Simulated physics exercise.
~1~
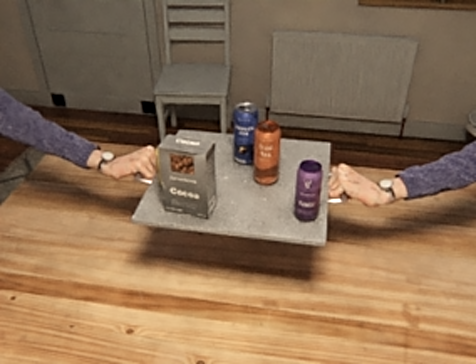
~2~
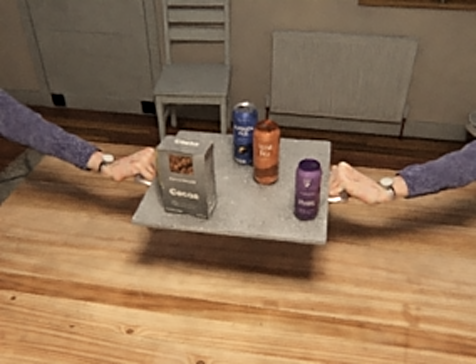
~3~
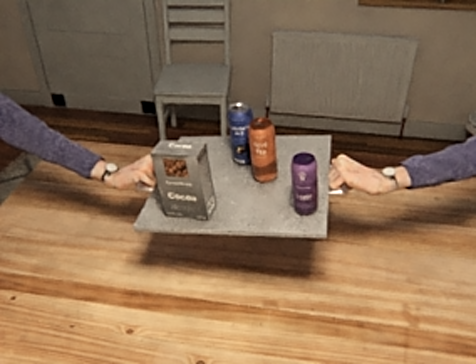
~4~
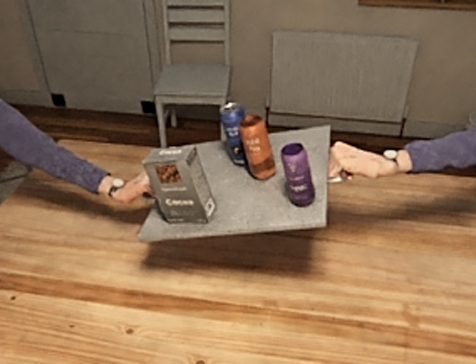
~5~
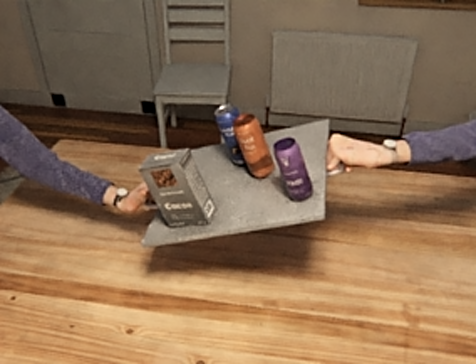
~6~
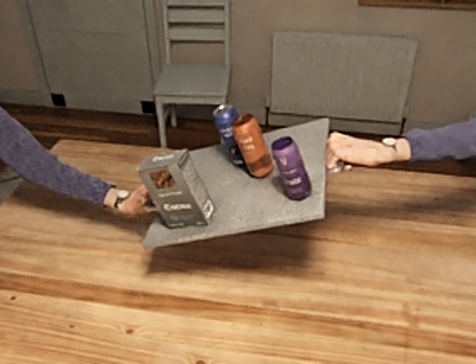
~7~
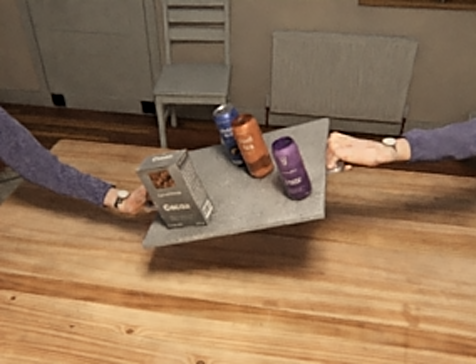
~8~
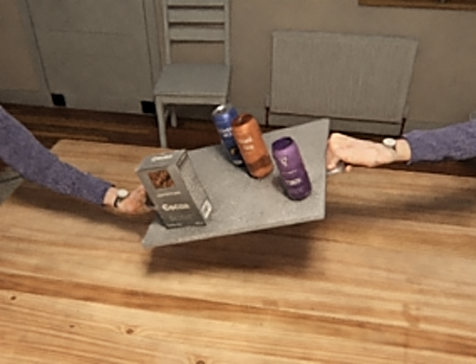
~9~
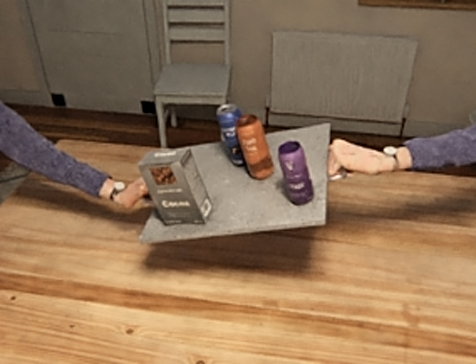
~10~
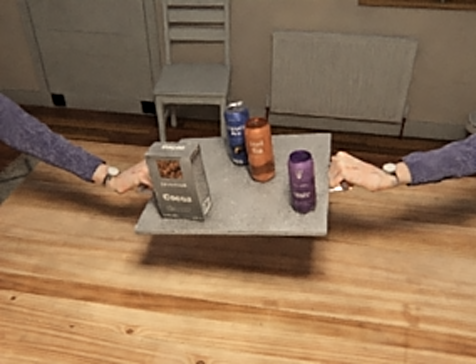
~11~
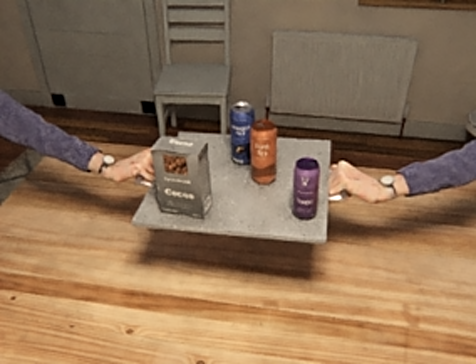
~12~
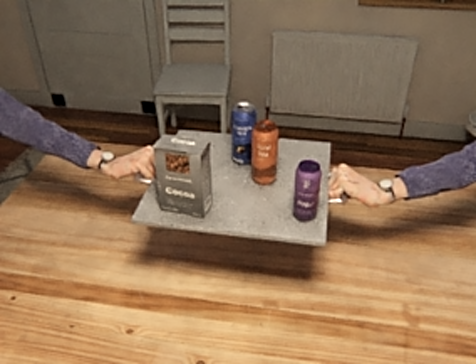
The clip opens with two hands holding a flat, rimless grey tray level above a wooden table, with a chair and radiator behind. On it stand a grey cocoa packet at the left, blue and orange cans towards the back, and a purple can at the right. The hands tip the tray, lowering its left edge and raising its right, and the packet and cans lean with it. They hold it tilted for a while, and nothing visibly slides or topples. Then the hands bring the tray back to level, and the packet and cans end upright, about where they began.
